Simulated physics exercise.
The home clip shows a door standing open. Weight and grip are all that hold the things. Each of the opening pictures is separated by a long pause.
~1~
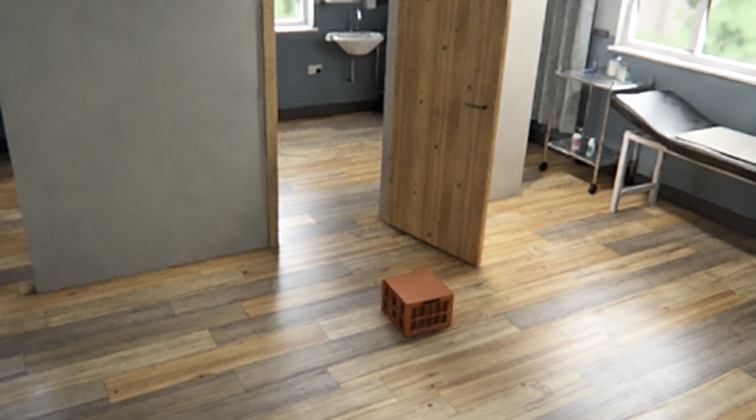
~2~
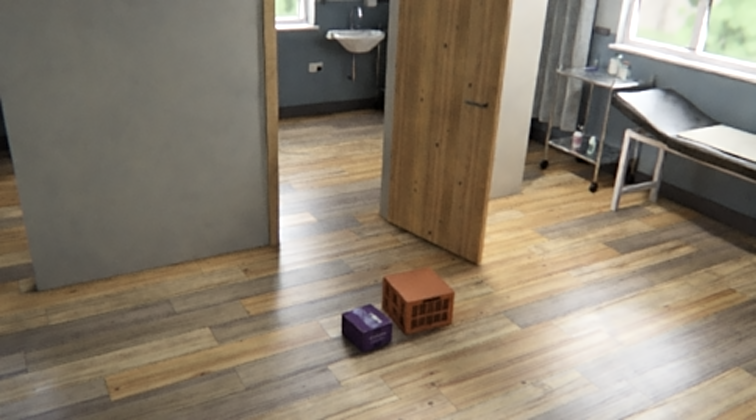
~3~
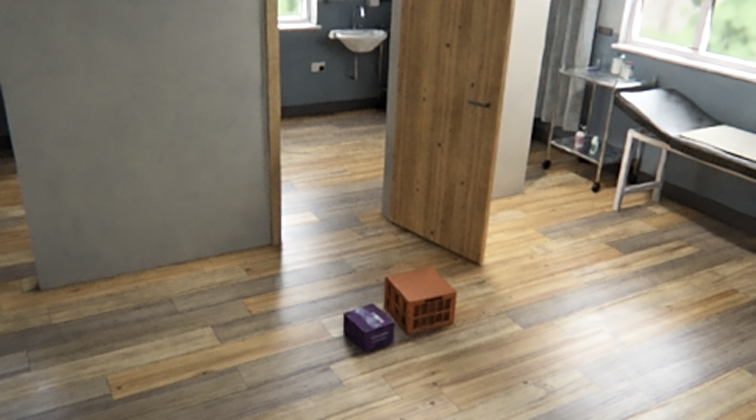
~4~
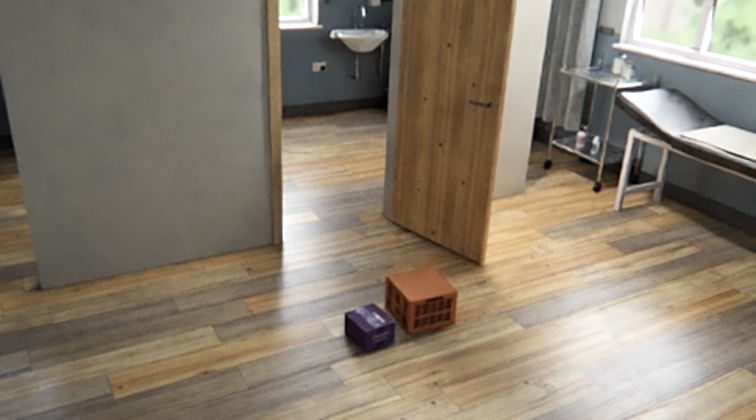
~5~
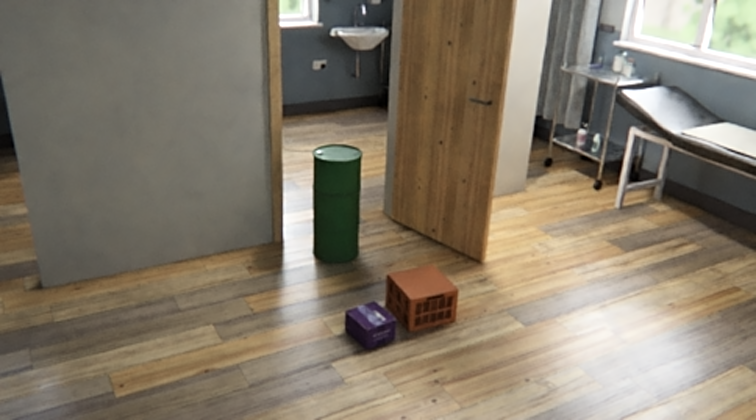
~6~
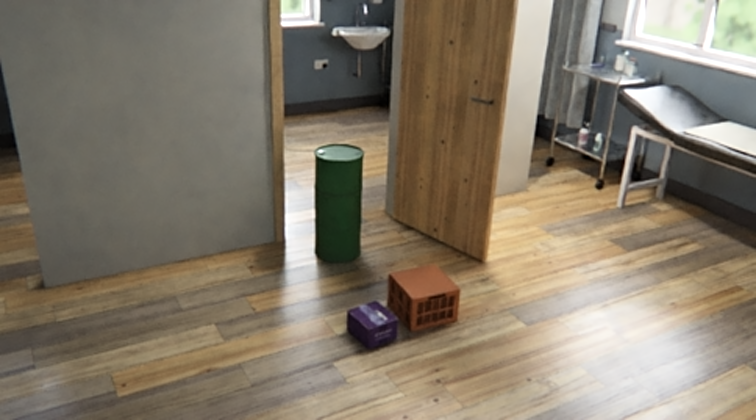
A wooden door stood wide open and still while an orange crate sat on the floor; a purple parcel appeared to its left, and later a green drum appeared behind them near the doorway.
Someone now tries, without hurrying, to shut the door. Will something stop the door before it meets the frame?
My guess: Door kept ajar.
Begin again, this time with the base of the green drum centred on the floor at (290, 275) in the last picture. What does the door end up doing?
After that, the door ends up flush.
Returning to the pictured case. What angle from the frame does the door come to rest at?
Close to 40 degrees, I'd say.
Then, 0.60 s on from there, door 88° open.
Then, 0.90 s on from there, door 69° open.
Then, 1.20 s on from there, door 46° open.
In the end, door 38° open; all 3 unmoved. At the end, from the last picture's camera, green drum near (335, 203).
